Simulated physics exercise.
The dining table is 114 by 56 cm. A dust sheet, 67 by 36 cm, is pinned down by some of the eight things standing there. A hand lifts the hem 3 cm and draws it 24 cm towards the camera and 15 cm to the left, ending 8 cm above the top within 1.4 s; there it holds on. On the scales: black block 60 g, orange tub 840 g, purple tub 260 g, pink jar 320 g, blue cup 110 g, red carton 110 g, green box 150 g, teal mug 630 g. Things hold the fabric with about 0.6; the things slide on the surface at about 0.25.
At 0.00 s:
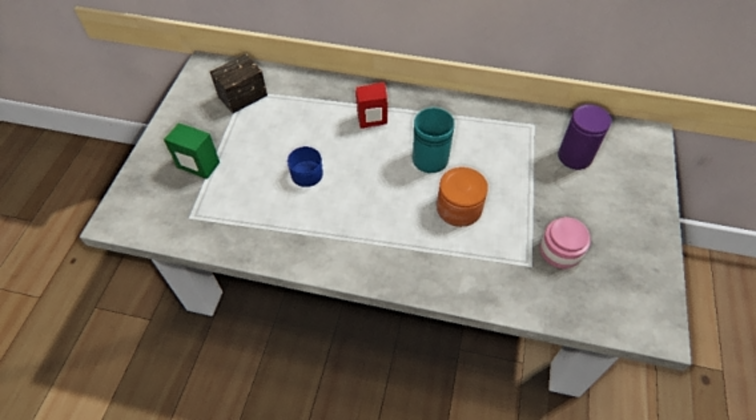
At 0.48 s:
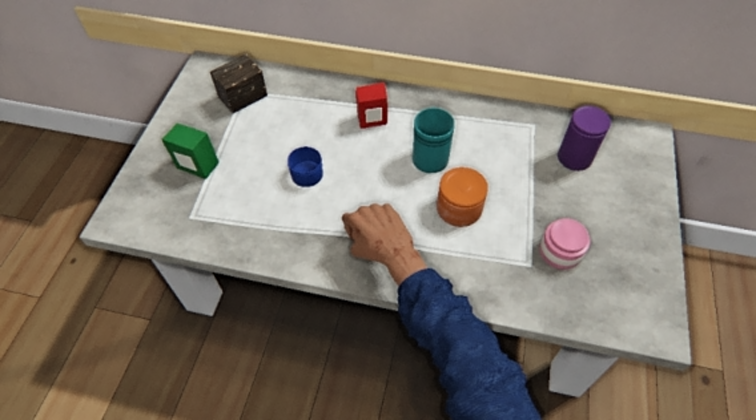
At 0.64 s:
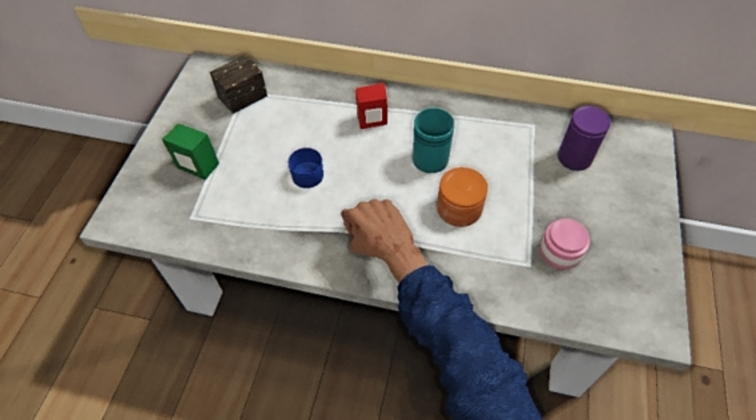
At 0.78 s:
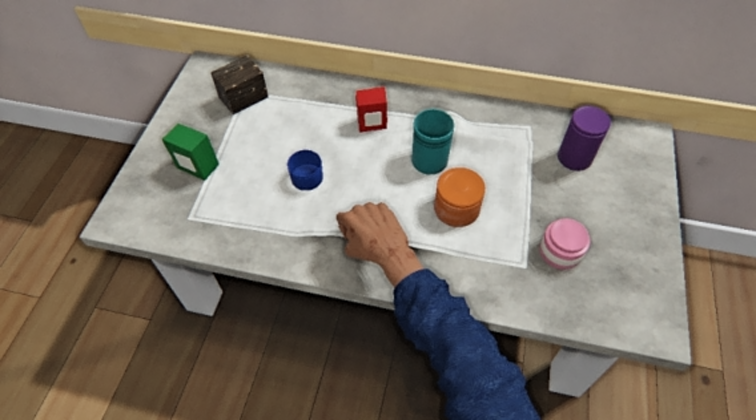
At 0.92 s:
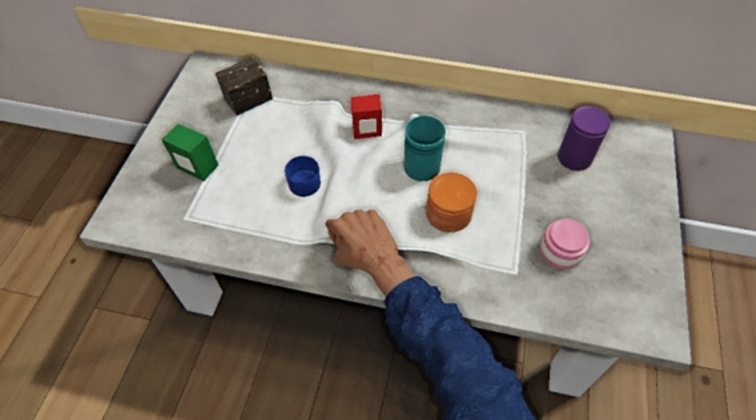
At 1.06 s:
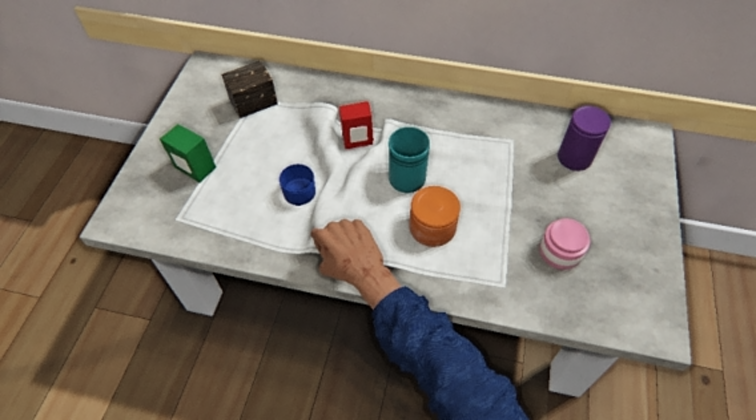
A hand gripping the front edge of a white cloth, drawing it slightly forward and left, the items on it shifting along.
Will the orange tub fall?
The orange tub goes over the edge.
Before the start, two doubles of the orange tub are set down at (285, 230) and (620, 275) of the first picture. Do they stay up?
In turn: Falls off, stays up.
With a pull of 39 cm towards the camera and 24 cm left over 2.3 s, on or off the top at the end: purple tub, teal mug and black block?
Then: Purple tub stays on, teal mug goes over, black block remains.
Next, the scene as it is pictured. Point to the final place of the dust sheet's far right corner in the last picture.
Around (452, 238).
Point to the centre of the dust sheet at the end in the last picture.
Near (265, 245).
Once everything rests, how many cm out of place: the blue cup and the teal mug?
Blue cup off the top, teal mug 35 cm.
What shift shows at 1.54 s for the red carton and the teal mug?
Red carton 20 cm, teal mug 20 cm.
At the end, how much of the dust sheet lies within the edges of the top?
Some 55 per cent of it.
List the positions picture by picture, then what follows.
The first frame shows shows, orange tub (464, 185); dust sheet corners (189, 219) (534, 125) (531, 267).
The second frame shows shows, dust sheet corners (190, 219) (534, 125); grip (355, 238).
The third frame shows shows, dust sheet corners (190, 219) (534, 125); grip (354, 234).
The fourth frame shows shows, red carton (371, 96); blue cup (304, 163); orange tub (461, 186); dust sheet corners (188, 220) (530, 127); grip (349, 237).
The fifth frame shows shows, red carton (366, 103); blue cup (302, 169); teal mug (425, 130); dust sheet corners (184, 220) (525, 131); grip (339, 244).
The sixth frame shows shows, orange tub (436, 205); dust sheet corners (176, 220) (513, 140) (505, 288); grip (325, 254).
At 1.3 s, 100 % of the dust sheet is still over the top; orange tub 15 cm off its start, teal mug 15 cm off its start, red carton 12 cm off its start.
At 1.5 s, 85 % of the dust sheet is still over the top; orange tub 23 cm off its start, teal mug 22 cm off its start, red carton 18 cm off its start.
At 1.8 s, 75 % of the dust sheet is still over the top; orange tub 29 cm off its start at (350, 283), teal mug 28 cm off its start at (328, 207), red carton 24 cm off its start at (296, 173).
At 2.0 s, 65 % of the dust sheet is still over the top; orange tub over the edge, teal mug 32 cm off its start, blue cup 27 cm off its start.
At 3.6 s, 55 % of the dust sheet is still over the top; orange tub over the edge, blue cup over the edge, teal mug 33 cm off its start at (312, 225), black block 22 cm off its start at (187, 144).
